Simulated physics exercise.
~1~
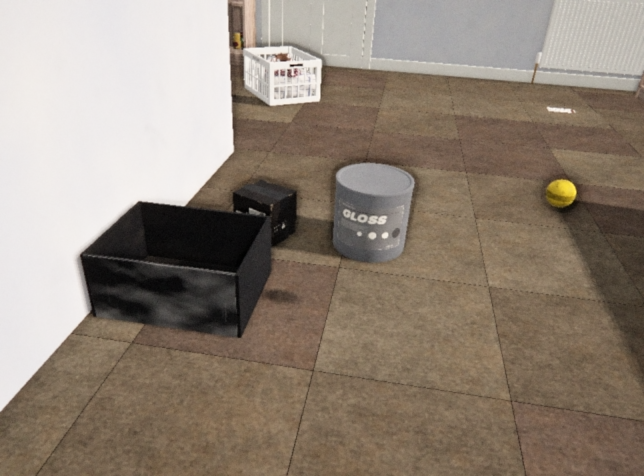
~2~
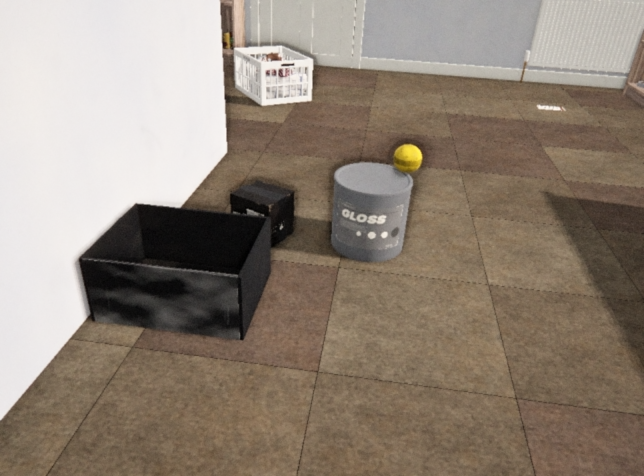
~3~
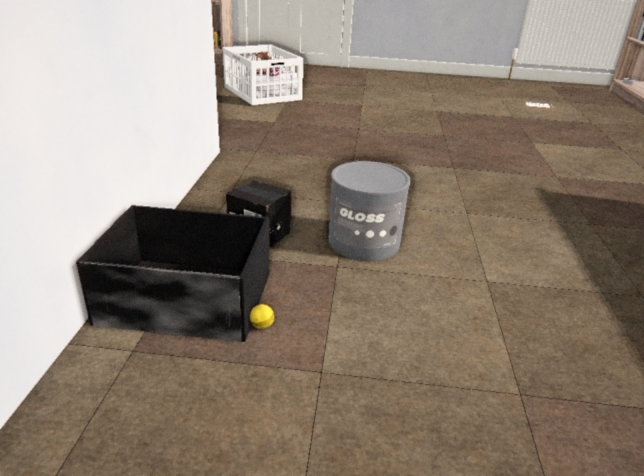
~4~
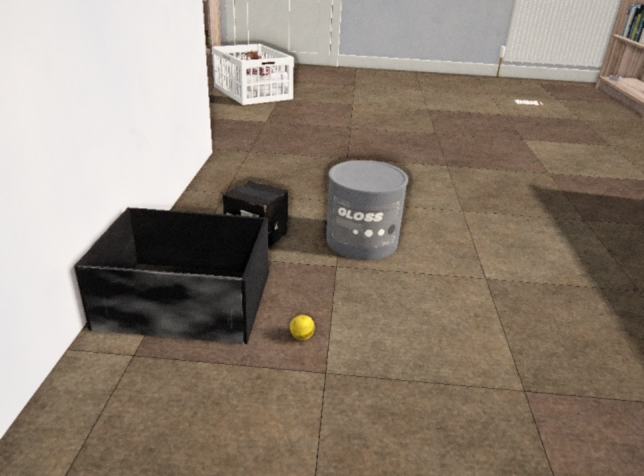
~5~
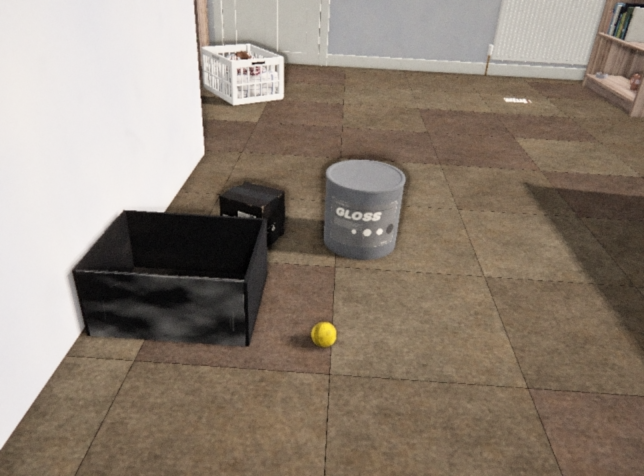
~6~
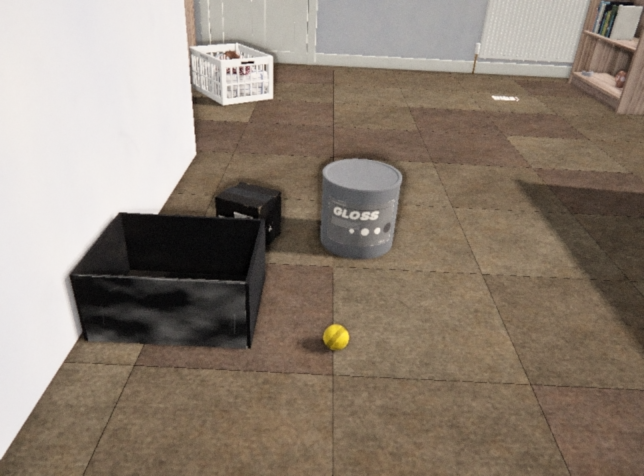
On a brown tiled floor near a white wall, a yellow ball flew left past a grey pail and came down beside an open black box, then rolled a little to the right and ended up outside it, the pail and small black parcel unmoved.
